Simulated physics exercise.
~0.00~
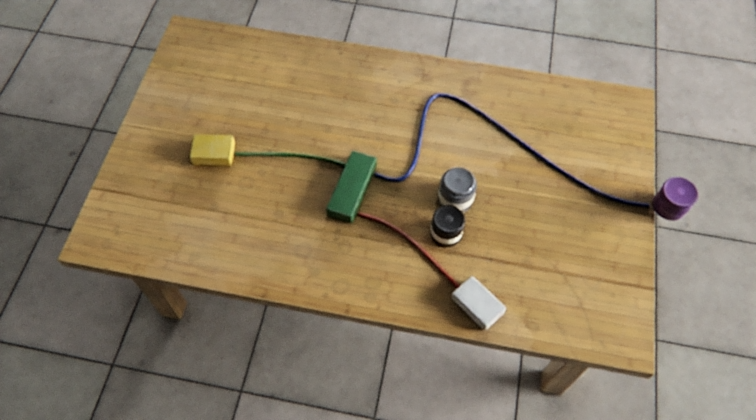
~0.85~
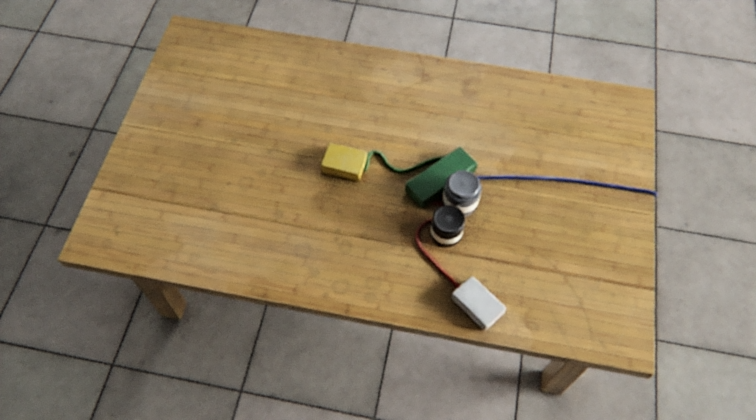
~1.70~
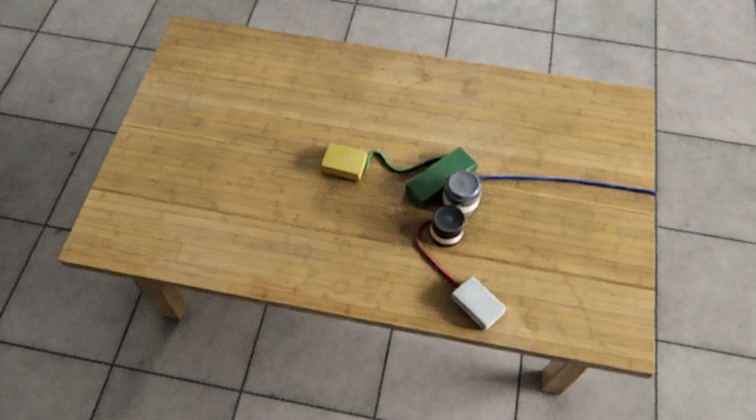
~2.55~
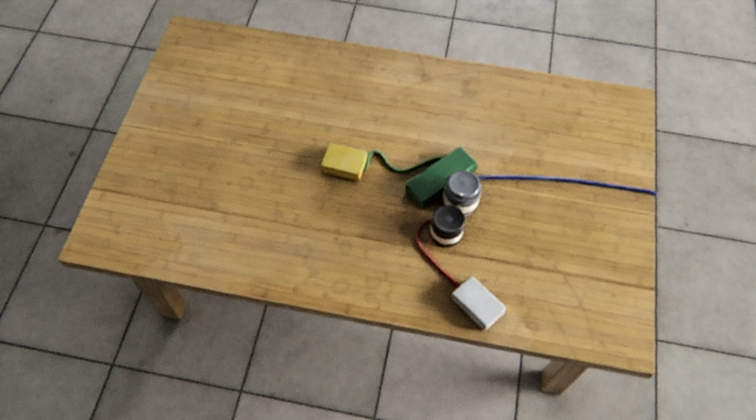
A purple cylinder hangs at the right edge of a wooden table, joined by a blue cable to a green block, which also has cables running to a yellow box and a white box. The purple piece drops out of sight over the edge, and the blue cable pulls nearly straight. The green block slides right and turns, coming up against the grey-topped jar, while the yellow box is drawn along behind it. The black-lidded tin and the white box stay where they are. Everything then rests, with the blue cable still stretched to the table's edge.
